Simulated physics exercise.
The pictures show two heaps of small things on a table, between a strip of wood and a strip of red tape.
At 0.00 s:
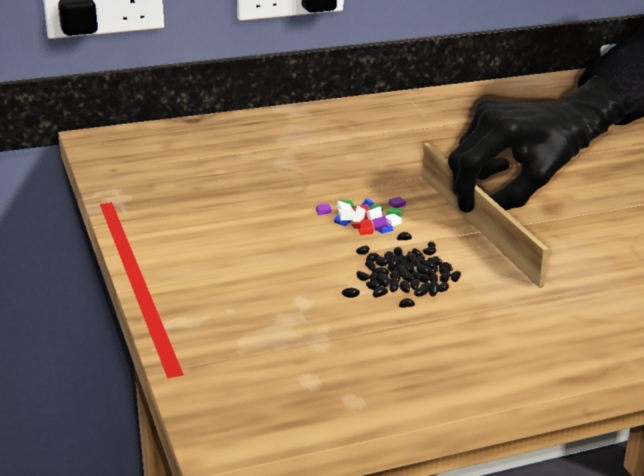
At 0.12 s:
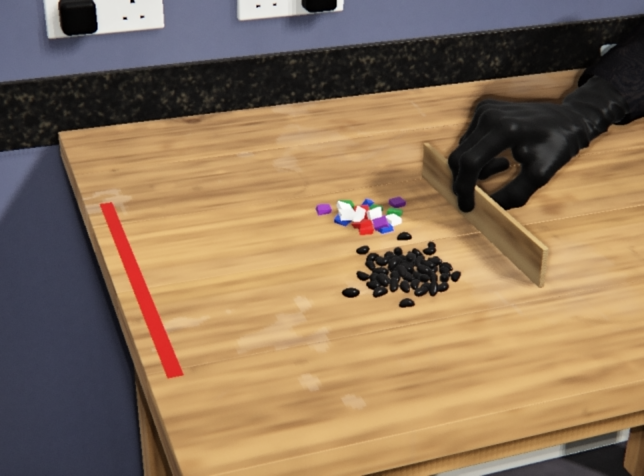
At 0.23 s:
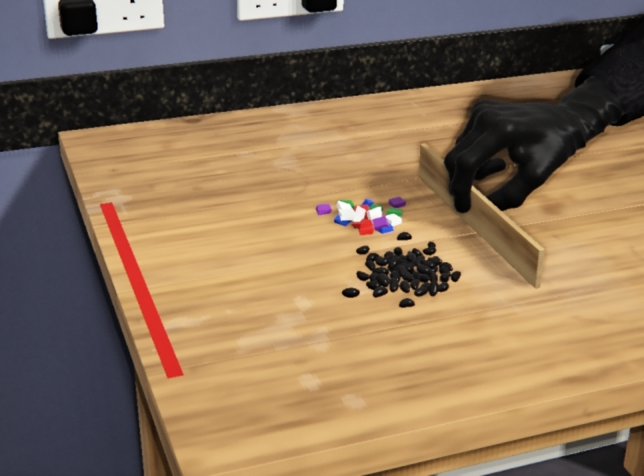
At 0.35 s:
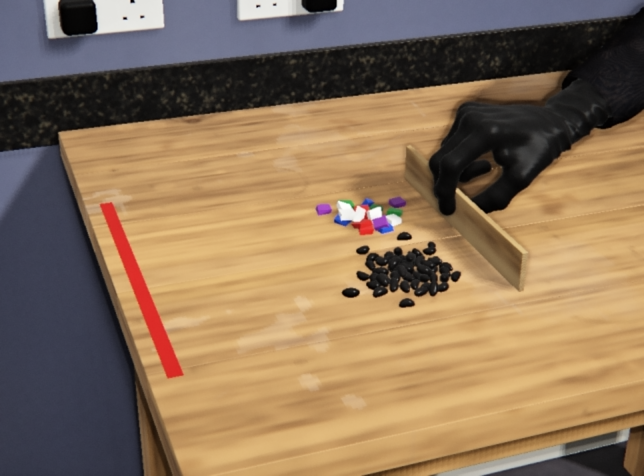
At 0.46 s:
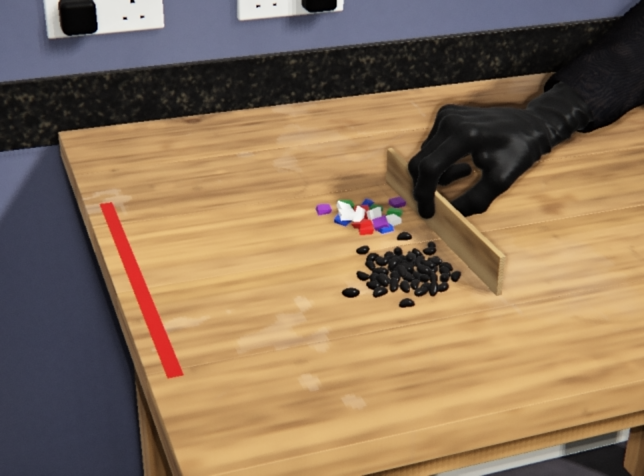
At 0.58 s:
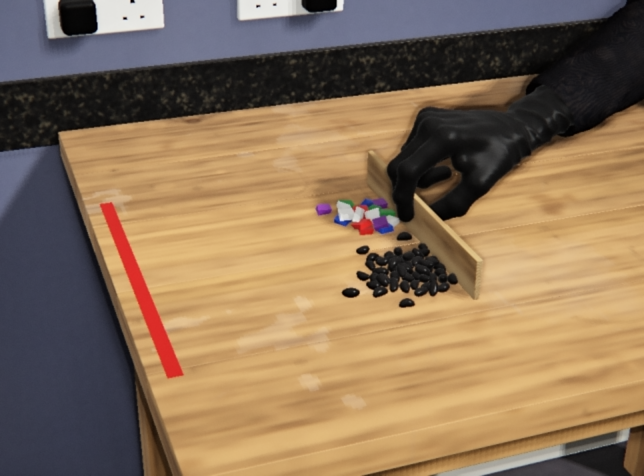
A black-gloved hand holds a strip of wood upright on a wooden table, seen from above at an angle, with a blue wall and white sockets behind. Small colourful tiles lie beyond a heap of black beans in the middle, and red tape marks the left side. The hand rests at first, then slides the strip left up to the heaps, barely nudging them, while the camera stays still.
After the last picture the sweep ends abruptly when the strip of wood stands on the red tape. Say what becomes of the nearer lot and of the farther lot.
In the end the nearer lot partly drops off, and the farther lot partly drops off.
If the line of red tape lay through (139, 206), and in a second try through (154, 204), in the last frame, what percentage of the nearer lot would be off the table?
Near 10 % and 0 %.
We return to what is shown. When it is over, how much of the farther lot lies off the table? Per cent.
It comes to 80 per cent or so.
After 1.33 s, strip of wood still moving, near (275, 222); nearer lot all on the table, its front near (248, 310); farther lot all on the table, its front near (221, 246).
After 2.10 s, strip of wood stopped at the red tape; nearer lot near half over the edge; farther lot near two thirds over the edge.
After 2.38 s, strip of wood stopped at the red tape; nearer lot the bulk over the edge; farther lot the bulk over the edge.
In the end (2.6 s), strip of wood stopped at the red tape; nearer lot the bulk over the edge; farther lot the bulk over the edge.
